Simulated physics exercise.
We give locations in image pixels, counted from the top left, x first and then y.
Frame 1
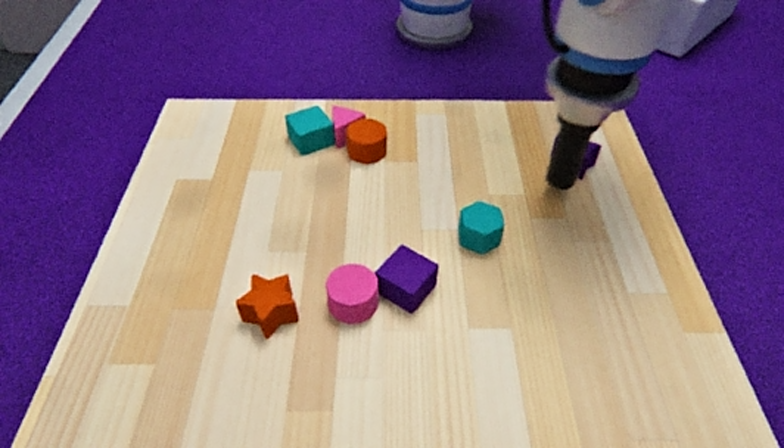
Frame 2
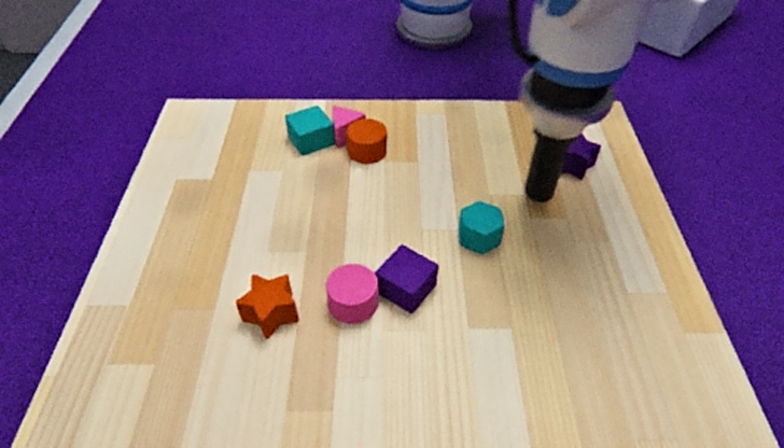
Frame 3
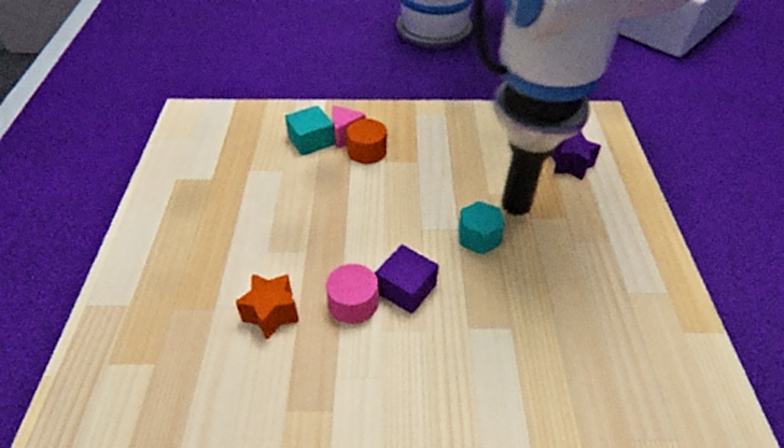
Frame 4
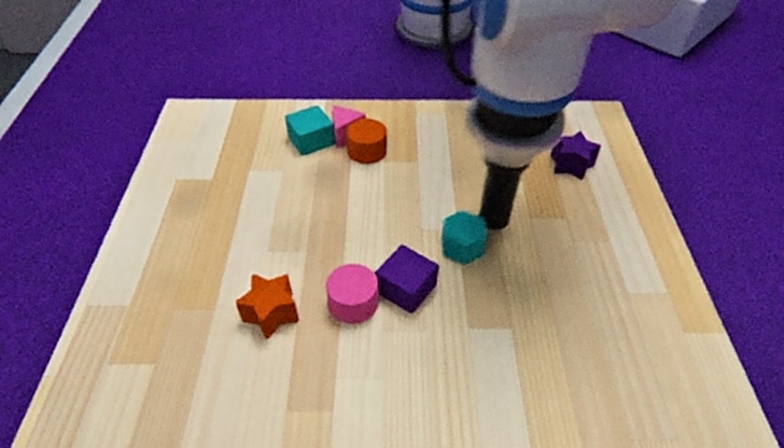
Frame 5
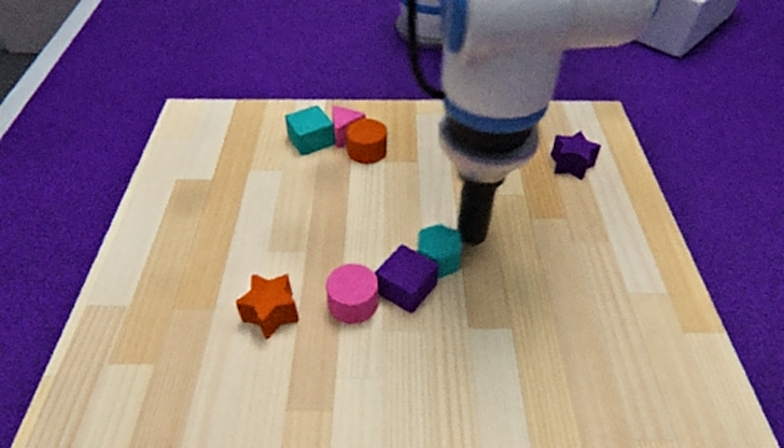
A robot arm with a dark rod moves left and toward the viewer across a wooden board, then pushes a turquoise six-sided block up to a purple four-sided block beside a pink disc, while the other blocks stay still.
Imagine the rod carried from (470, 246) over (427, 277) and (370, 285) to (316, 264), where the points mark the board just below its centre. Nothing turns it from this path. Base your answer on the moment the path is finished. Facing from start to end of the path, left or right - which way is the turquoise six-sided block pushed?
It heads left.
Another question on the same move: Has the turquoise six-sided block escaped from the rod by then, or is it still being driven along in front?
Looking at the end of the path, the turquoise six-sided block has slipped free of the rod.
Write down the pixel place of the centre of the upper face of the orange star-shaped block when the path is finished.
Around (234, 301).
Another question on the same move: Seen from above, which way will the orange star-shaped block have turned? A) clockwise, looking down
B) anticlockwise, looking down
(A)
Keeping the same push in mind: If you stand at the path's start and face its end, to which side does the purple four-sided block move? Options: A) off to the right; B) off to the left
B - off to the left.
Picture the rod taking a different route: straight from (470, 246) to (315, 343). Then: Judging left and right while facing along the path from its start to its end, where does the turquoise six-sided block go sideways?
Over to the left.
What follows on the original path. One third of the way, rod (427, 266); orange star-shaped block (254, 299), turned 35° clockwise; pink disc (297, 312); purple four-sided block (352, 295); turquoise six-sided block (389, 271).
Two thirds of the way, rod (369, 273); orange star-shaped block (237, 300), turned 75° clockwise; pink disc (248, 345); purple four-sided block (296, 314); turquoise six-sided block (331, 283).
At the end, rod (314, 252); orange star-shaped block (234, 301), turned 80° clockwise; pink disc (239, 358); purple four-sided block (285, 317), turned 20° anticlockwise; turquoise six-sided block (294, 275), turned 55° anticlockwise.
